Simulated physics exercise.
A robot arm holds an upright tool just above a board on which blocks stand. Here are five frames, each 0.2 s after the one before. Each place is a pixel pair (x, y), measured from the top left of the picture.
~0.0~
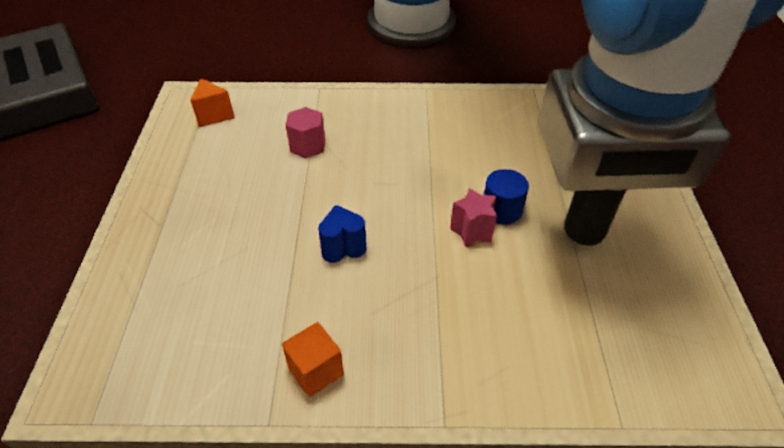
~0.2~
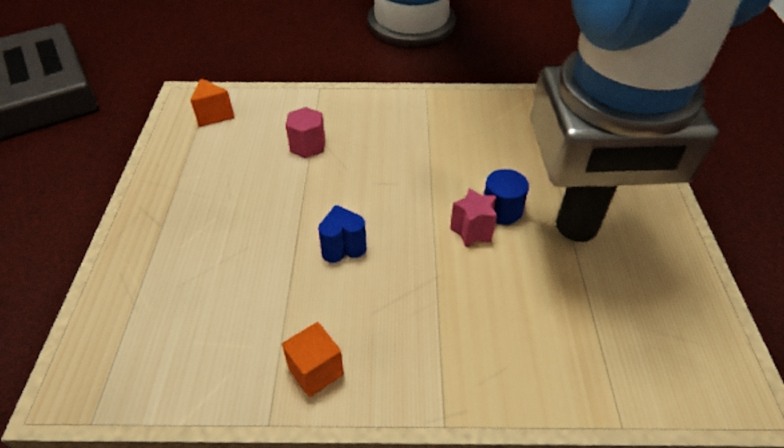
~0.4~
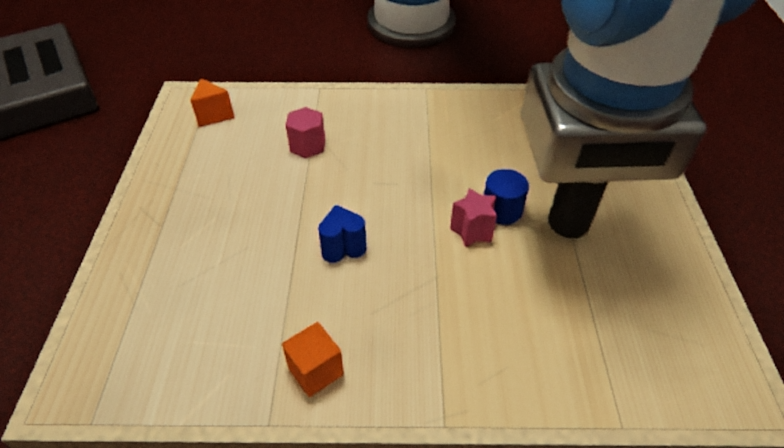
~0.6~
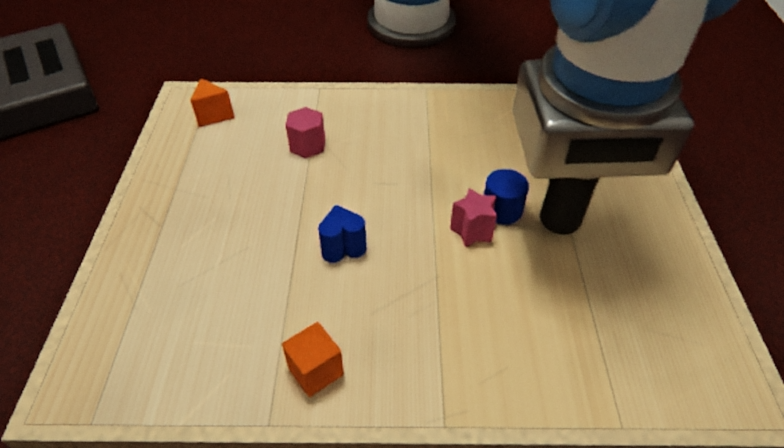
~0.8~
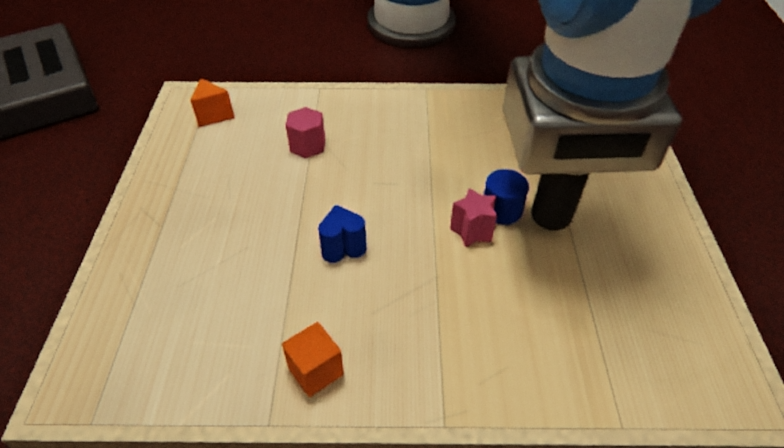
Robot arm moving its upright black tool slightly left toward a blue cylinder and pink star, while all the blocks stay still.
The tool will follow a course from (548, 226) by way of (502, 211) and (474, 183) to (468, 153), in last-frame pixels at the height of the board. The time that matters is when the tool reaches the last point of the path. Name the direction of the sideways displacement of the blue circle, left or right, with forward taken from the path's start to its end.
Left.
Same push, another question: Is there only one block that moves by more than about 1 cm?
The answer is yes.
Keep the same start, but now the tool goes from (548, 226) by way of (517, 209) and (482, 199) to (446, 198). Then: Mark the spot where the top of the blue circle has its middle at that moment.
Its top middle is near (410, 161).
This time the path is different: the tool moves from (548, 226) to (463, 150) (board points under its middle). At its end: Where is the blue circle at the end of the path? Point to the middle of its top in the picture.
At (468, 167).
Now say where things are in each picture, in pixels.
The first frame shows tip of the tool (584, 231), middles of tops, pink star (477, 204), blue circle (508, 182).
The second frame shows tool (576, 228), nothing pushed.
The third frame shows tool (568, 224), nothing pushed.
The fourth frame shows tool (560, 220), nothing pushed.
The fifth frame shows tool (551, 217), pink star (477, 204), blue circle (508, 182).
What follows on the original path. One third of the way, tool (504, 201); blue circle (470, 168).
Two thirds of the way, tool (475, 173); blue circle (438, 152).
At the end, tool (469, 144); pink star unmoved; blue circle (436, 150).
